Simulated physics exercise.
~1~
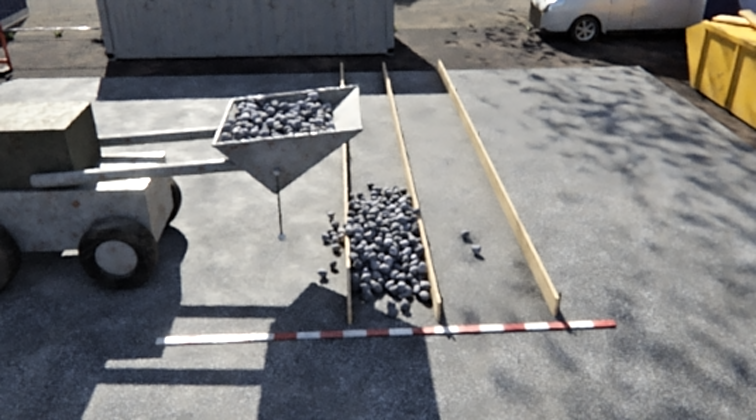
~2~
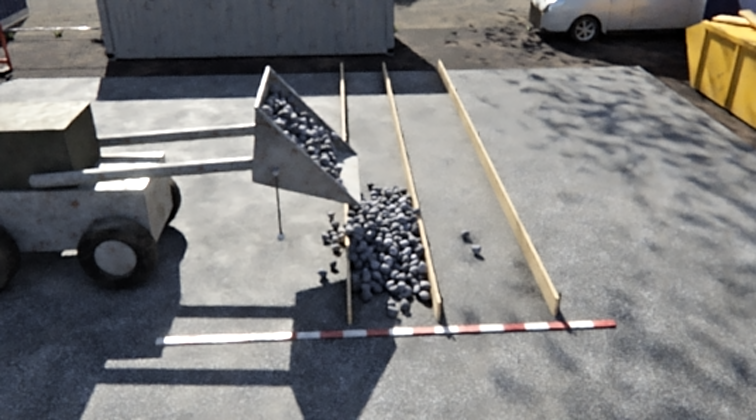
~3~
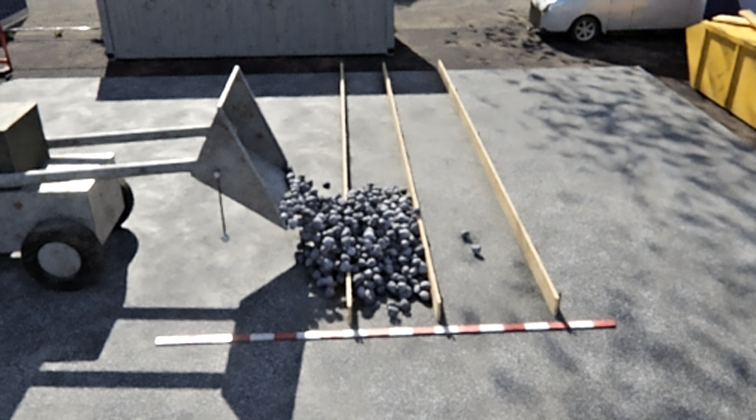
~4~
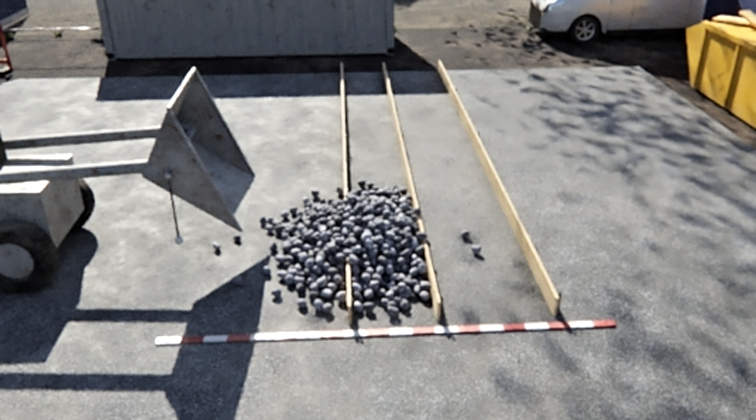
A loader tipped its bucket of dark, rounded stones onto a loose pile between two boards, then backed away to the left as the rest poured out, leaving a wider heap spread across the left board and the bucket empty.
